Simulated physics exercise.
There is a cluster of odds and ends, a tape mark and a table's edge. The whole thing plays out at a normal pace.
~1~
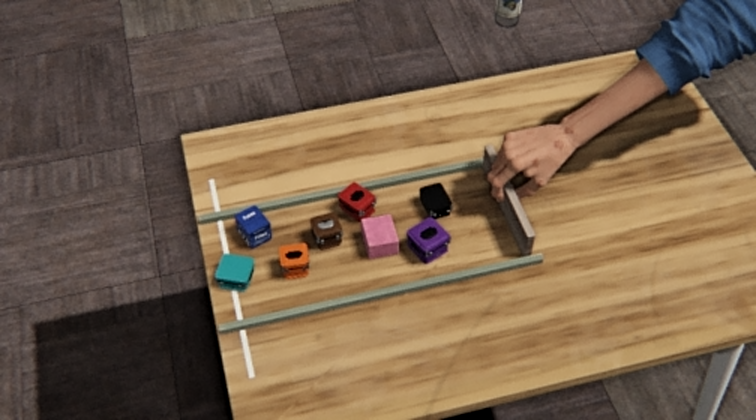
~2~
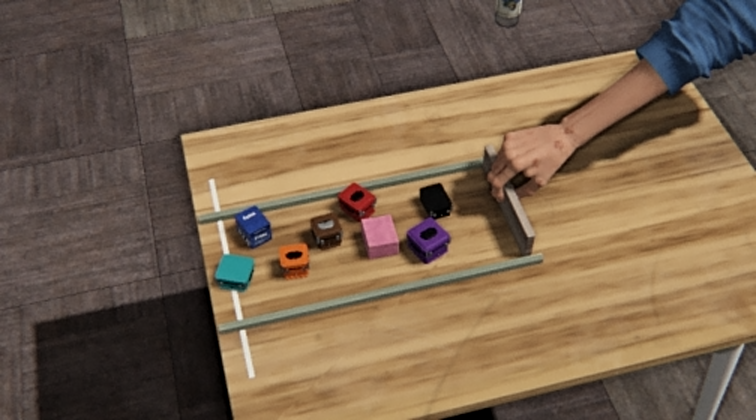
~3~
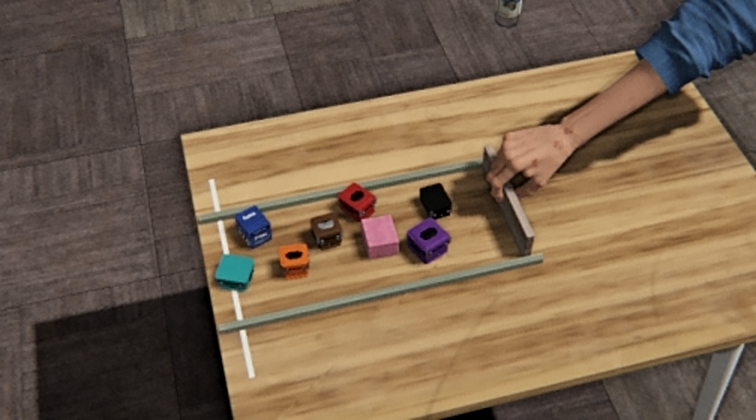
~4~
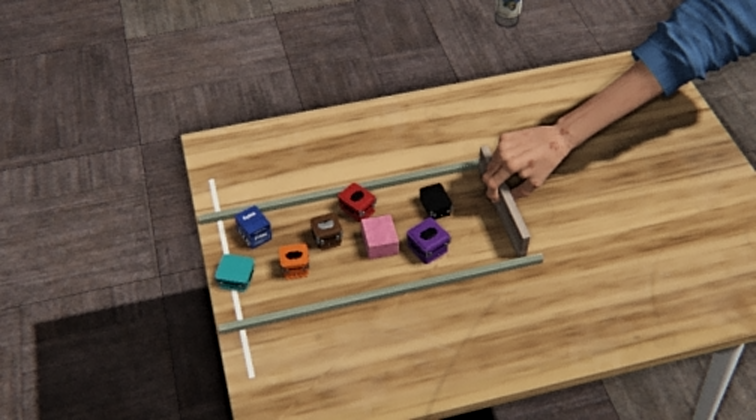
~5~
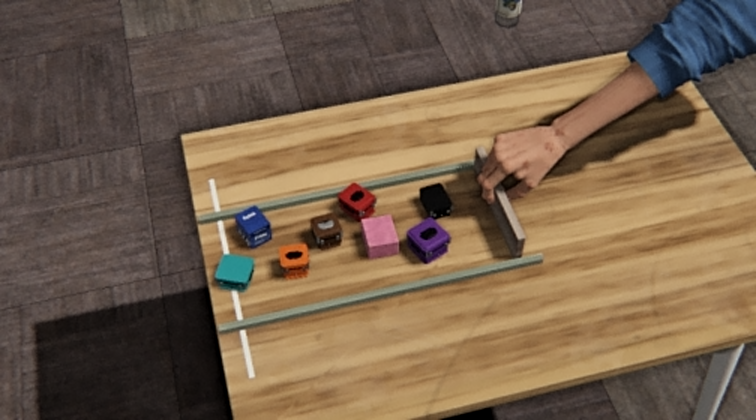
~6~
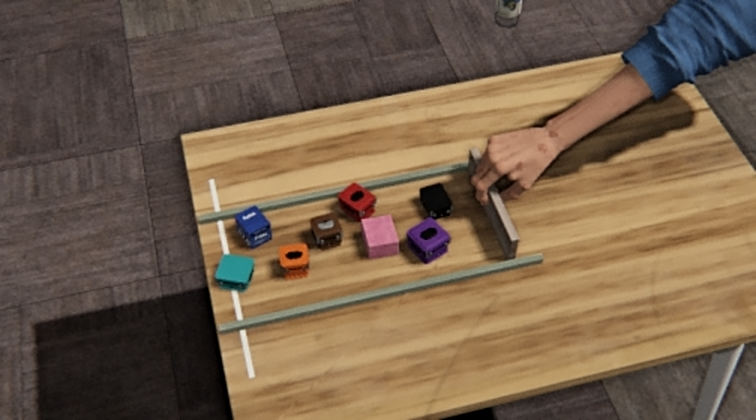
The clip opens on a wooden table where eight small colored blocks and cases sit between two rails, near a white tape line. A hand holds a grey board at the right, still at first, then slides it slightly left toward the objects, which stay in place.
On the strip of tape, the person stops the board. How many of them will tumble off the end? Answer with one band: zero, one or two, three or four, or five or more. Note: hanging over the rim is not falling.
Five or more.
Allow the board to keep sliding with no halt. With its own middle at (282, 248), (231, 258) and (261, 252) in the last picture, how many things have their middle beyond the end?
2; 5; 3.
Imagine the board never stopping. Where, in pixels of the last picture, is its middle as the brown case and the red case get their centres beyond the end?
Approx. (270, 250) for the first, approx. (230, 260) for the second.
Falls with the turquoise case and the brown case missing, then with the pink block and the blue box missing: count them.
Result, first then second: 4, 4.
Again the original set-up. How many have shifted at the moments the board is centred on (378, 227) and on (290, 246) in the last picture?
I count 5 first and 8 after.
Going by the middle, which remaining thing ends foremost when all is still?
Result: Red case.
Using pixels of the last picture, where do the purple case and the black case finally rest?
They end up close to (216, 284) and (215, 258).
Soon after, none off yet; turquoise case at rest near (236, 273); blue box at rest near (253, 227); orange case at rest near (295, 262).
In the end, the number that fall off is five or more; gone, pink block, brown case, orange case, blue box and turquoise case.
